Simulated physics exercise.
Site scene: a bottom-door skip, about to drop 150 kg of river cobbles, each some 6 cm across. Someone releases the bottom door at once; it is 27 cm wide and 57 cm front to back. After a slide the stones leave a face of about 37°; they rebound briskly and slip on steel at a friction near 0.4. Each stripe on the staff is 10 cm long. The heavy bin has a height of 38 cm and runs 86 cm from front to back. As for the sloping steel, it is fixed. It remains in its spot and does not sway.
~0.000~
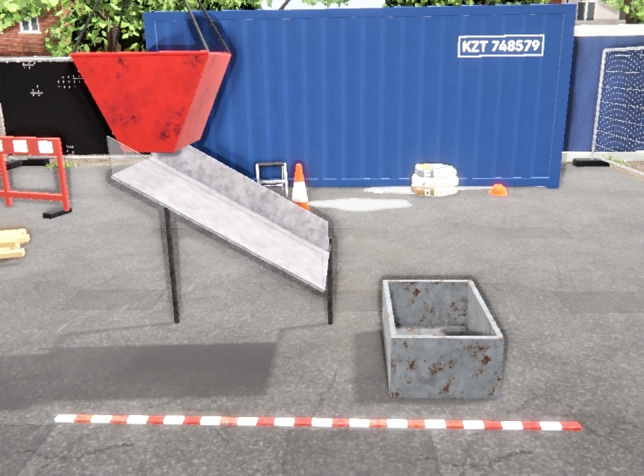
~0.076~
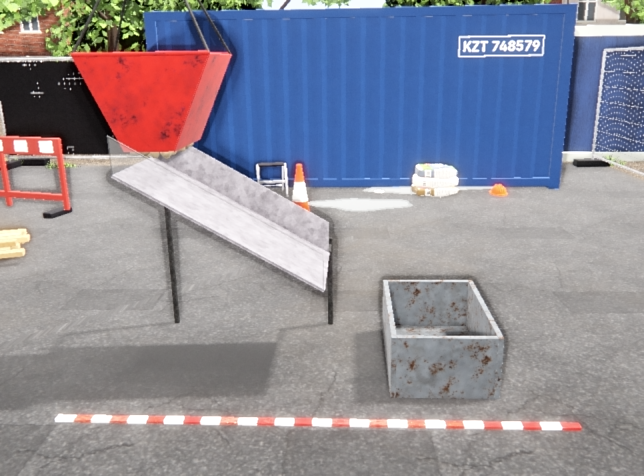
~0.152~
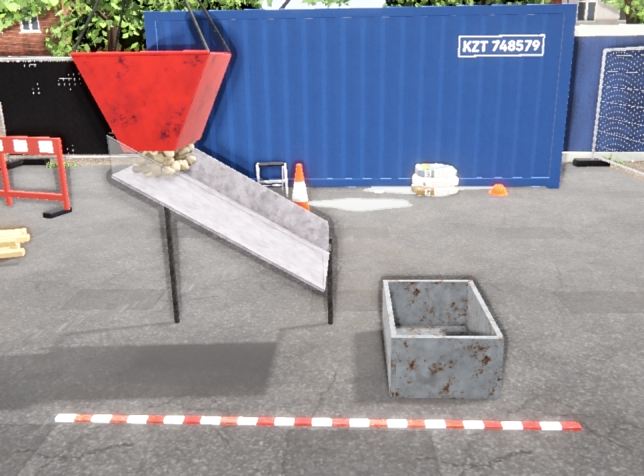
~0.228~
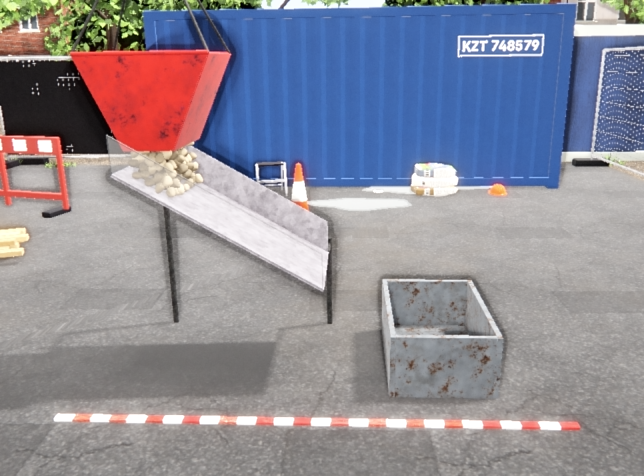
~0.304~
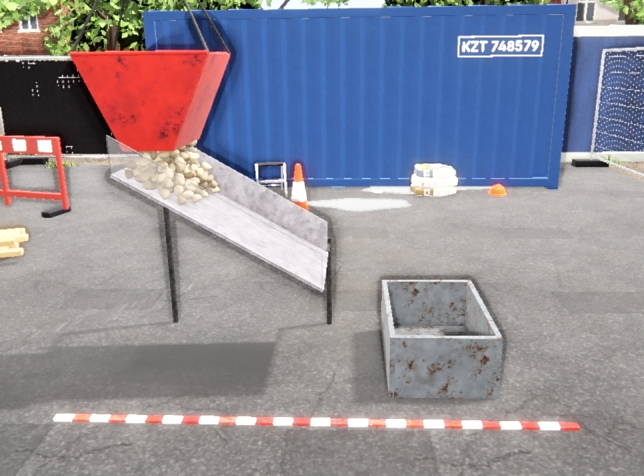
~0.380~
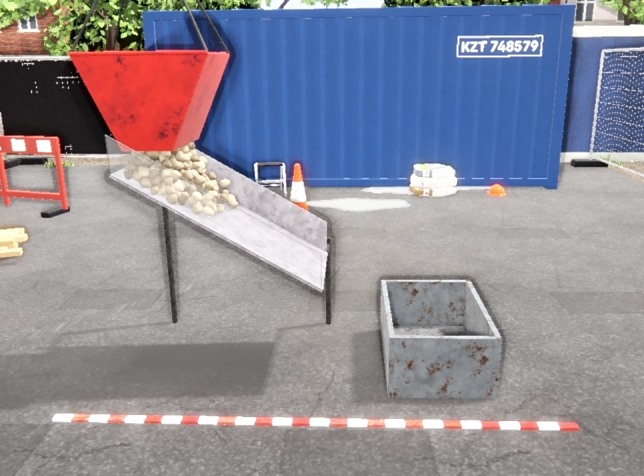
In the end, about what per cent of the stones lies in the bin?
About 15 per cent.
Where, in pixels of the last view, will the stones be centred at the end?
I'd say close to pixel (362, 348).
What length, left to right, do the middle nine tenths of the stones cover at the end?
The stretch is roughly 100 cm long.
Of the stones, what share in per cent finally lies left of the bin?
Approx 85 % of the load.
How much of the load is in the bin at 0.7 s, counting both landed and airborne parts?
Share: Around 0 %.
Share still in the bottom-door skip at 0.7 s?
About 35 % remains inside.
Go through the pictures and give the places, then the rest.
In the first frame, the outlet is at (148, 143); nothing has dropped yet.
In the second frame, the outlet is at (148, 142); 5 % is out.
In the third frame, the outlet is at (148, 142); 12 % is out, the lowest stones still above the rim at (169, 169), 126 cm up.
In the fourth frame, the outlet is at (148, 142); 21 % is out, the lowest stones still above the rim at (188, 185), 114 cm up.
In the fifth frame, the outlet is at (147, 142); 30 % is out, the lowest stones still above the rim at (200, 194), 110 cm up.
In the sixth frame, the outlet is at (147, 142); 38 % is out, the lowest stones still above the rim at (226, 204), 101 cm up.
After 0.7 s, 33 % in the bottom-door skip, 66 % on the steel; the stones farthest right are at (325, 262).
After 1.1 s, 2 % in the bottom-door skip, 75 % on the steel, 22 % falling or lying left of the bin, 1 % falling or lying in the bin; the stones farthest right are at (409, 318).
After 1.7 s, 0 % in the bottom-door skip, 29 % on the steel, 61 % falling or lying left of the bin, 9 % falling or lying in the bin; the stones farthest right are at (468, 348).
After 2.6 s, 0 % in the bottom-door skip, 83 % falling or lying left of the bin, 15 % falling or lying in the bin, 2 % falling or lying beside or right of the bin; the stones farthest right are at (470, 345).
After 4.5 s, 0 % in the bottom-door skip, 83 % left of the bin, 15 % in the bin, 2 % beside or right of the bin; the stones farthest right are at (473, 347).
